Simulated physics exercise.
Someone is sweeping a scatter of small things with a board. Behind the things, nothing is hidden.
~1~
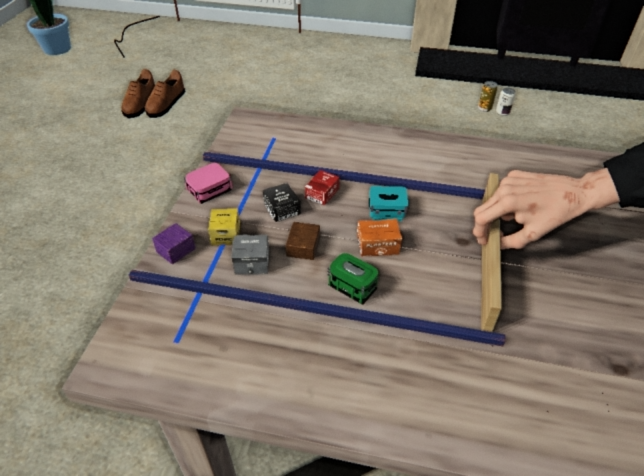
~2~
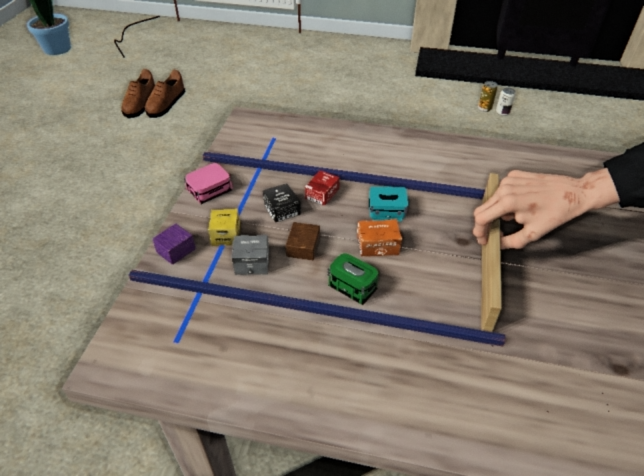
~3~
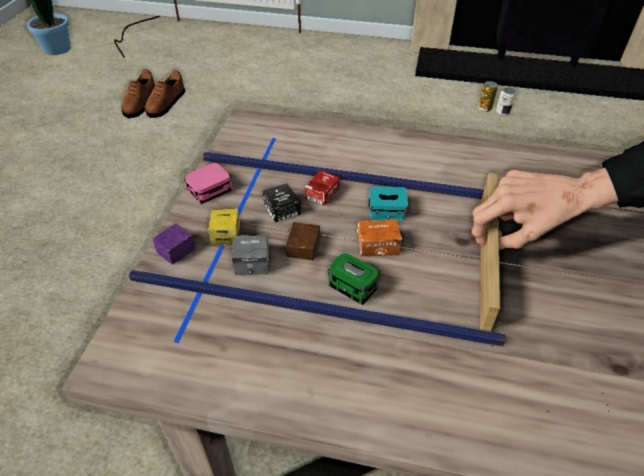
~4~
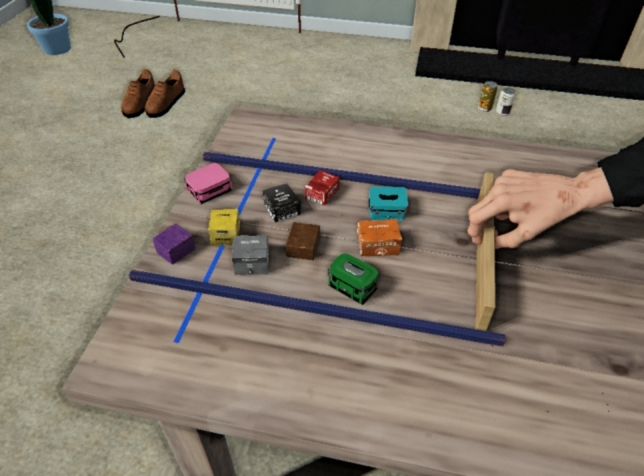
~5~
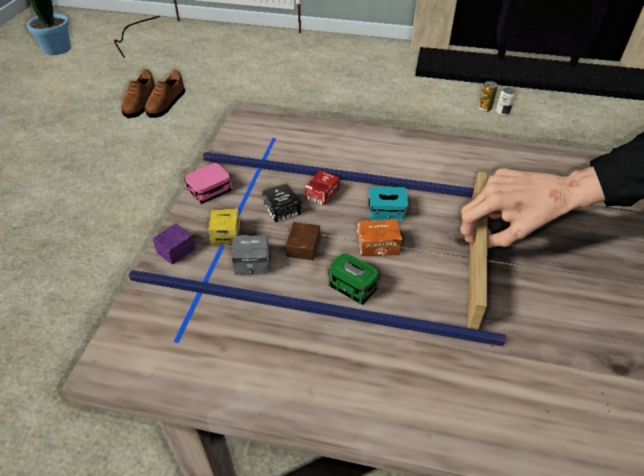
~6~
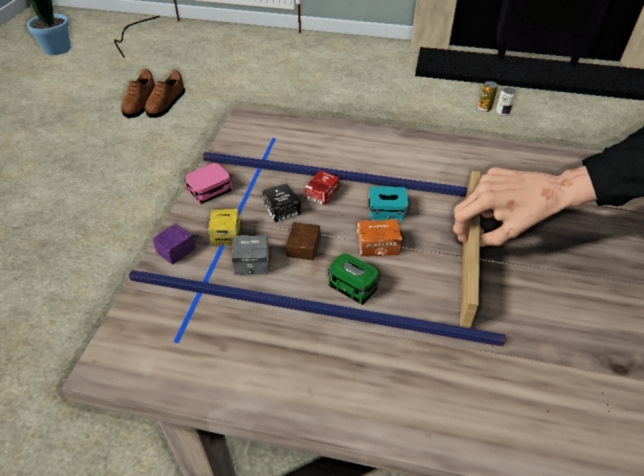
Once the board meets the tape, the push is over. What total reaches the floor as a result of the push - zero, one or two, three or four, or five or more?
The total on the floor is one or two.
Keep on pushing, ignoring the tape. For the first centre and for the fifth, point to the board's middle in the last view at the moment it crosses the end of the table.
About (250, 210), then about (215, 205).
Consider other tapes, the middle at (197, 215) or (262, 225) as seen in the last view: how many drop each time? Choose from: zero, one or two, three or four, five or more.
In turn: At least five, then no fall at all.
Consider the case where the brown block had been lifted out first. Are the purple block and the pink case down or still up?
So the purple block goes off the edge and the pink case goes off the edge.
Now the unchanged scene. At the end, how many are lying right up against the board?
4 in contact.
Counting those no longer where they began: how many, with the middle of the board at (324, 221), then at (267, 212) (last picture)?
In order, the tallies are 7 and 10.
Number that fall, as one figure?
The count is 2.
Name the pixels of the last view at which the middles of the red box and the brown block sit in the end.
Final positions - red box around (212, 167), brown block around (204, 235).
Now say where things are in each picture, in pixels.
The first frame shows pink case (209, 183); purple block (174, 243); yellow box (225, 227); board (491, 246); tape (234, 221).
The second frame shows purple block (174, 244); red box (322, 188).
The third frame shows yellow box (225, 227); grey box (251, 255).
The fourth frame shows pink case (209, 183); turquoise case (388, 204).
The fifth frame shows purple block (174, 244); board (478, 244).
The sixth frame shows pink case (209, 183); purple block (174, 244); yellow box (225, 227); board (471, 243); tape (234, 221).
Soon after, none off yet; pink case at rest near (209, 183); purple block at rest near (174, 244); yellow box at rest near (225, 227).
In the end, the number that fall off is one or two; gone, purple block and pink case.
